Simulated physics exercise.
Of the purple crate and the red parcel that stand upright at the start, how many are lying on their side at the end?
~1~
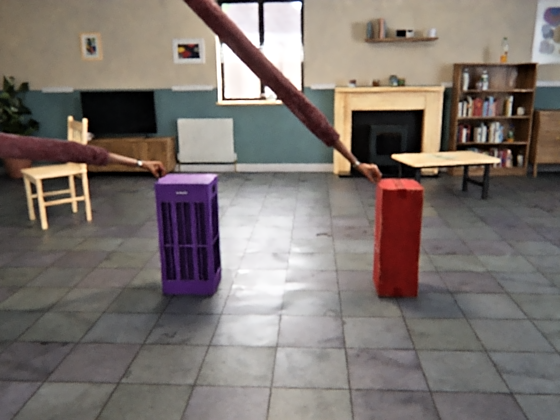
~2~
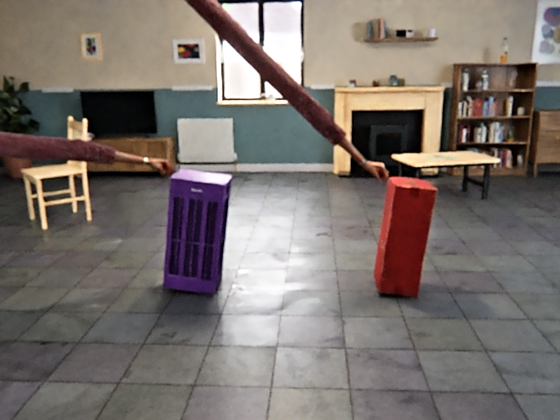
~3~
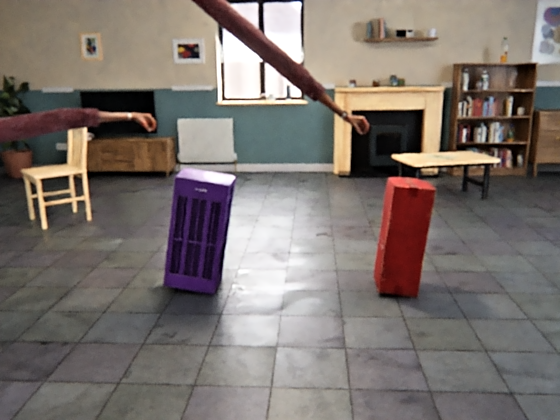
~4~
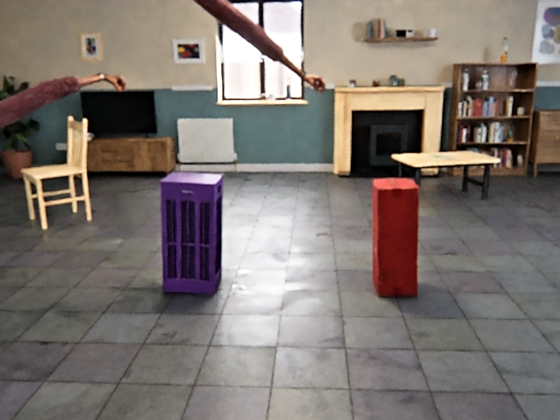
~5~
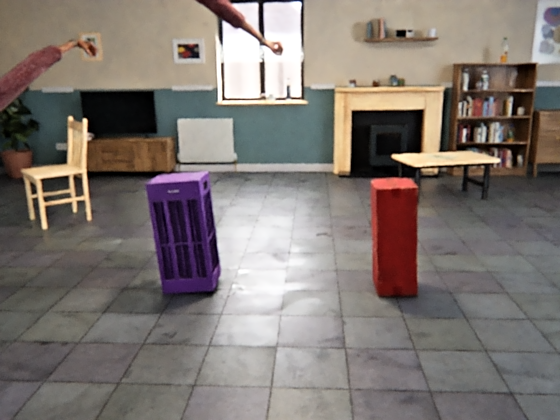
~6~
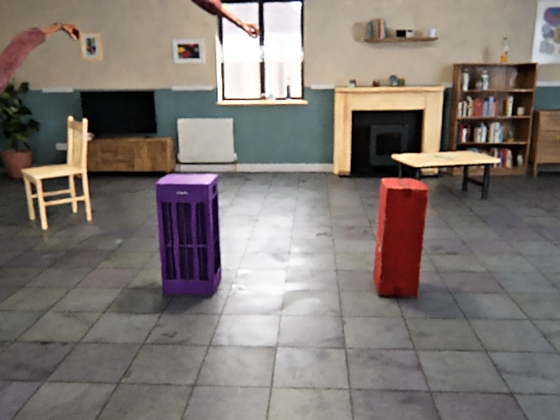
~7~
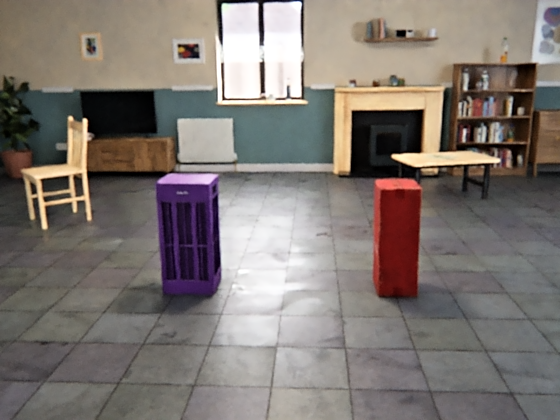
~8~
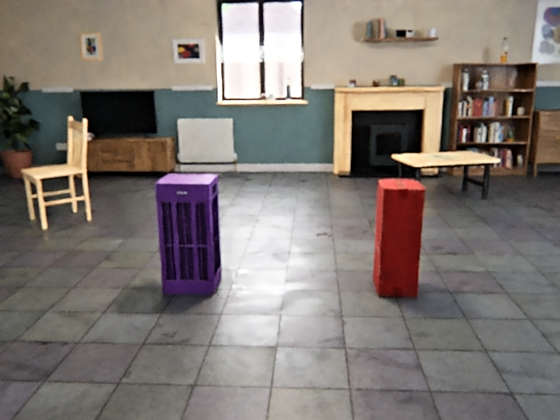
None of them are lying down at the end. The purple crate and the red parcel both come to rest standing upright.
